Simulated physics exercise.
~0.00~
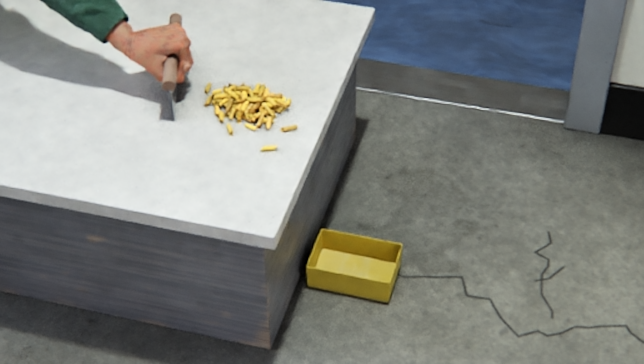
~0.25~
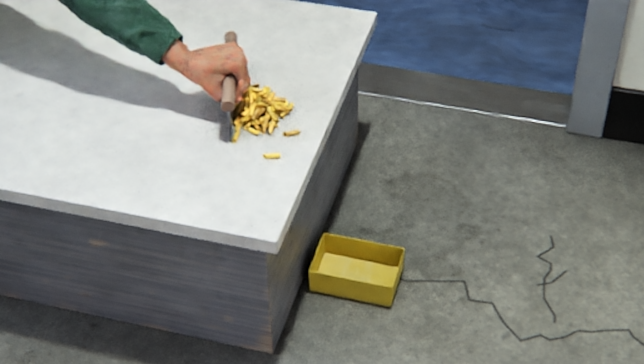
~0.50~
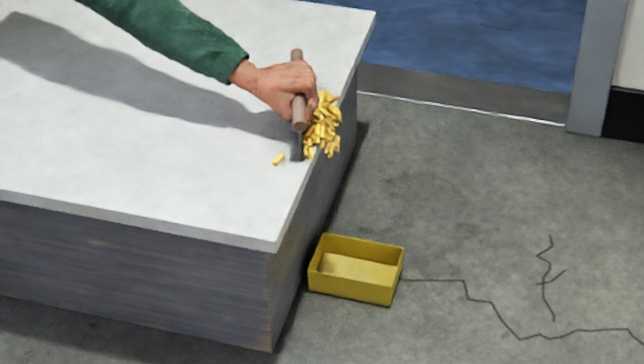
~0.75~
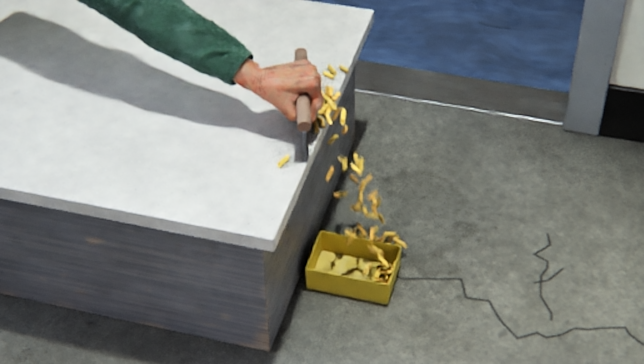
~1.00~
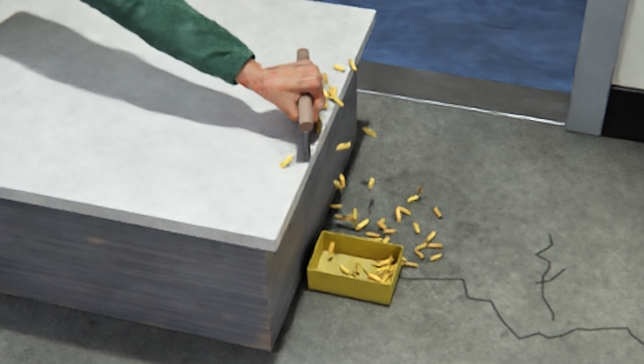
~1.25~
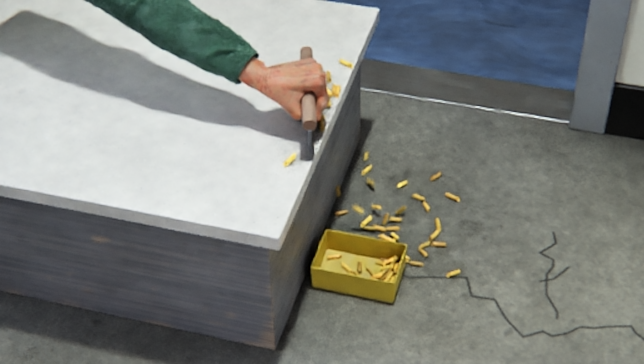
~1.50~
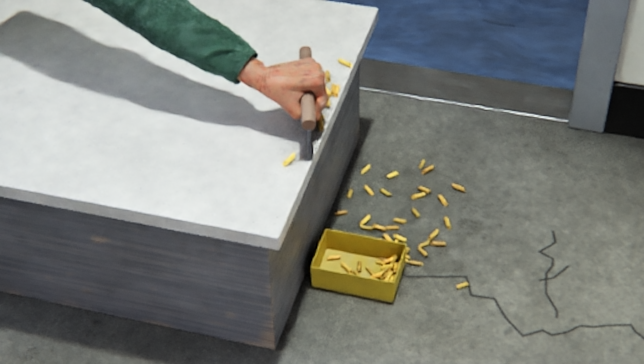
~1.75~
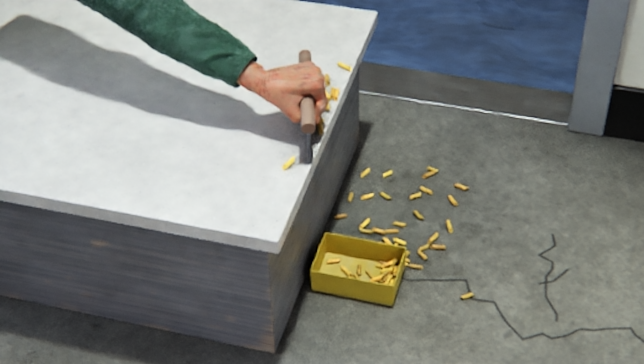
At first, a hand in a green sleeve holds a scraper beside a heap of small yellow pasta pieces on a pale tabletop, with a yellow tin on the gray floor below. The hand pushes the scraper to the right, gathering the heap and moving it to the table's edge. There the scraper stops, and the pieces spill over in a stream. Some drop into the tin, while many others miss it and scatter across the floor. In the end, the hand stays at the edge, a few pieces remain on top, and more lie around the tin than inside it.
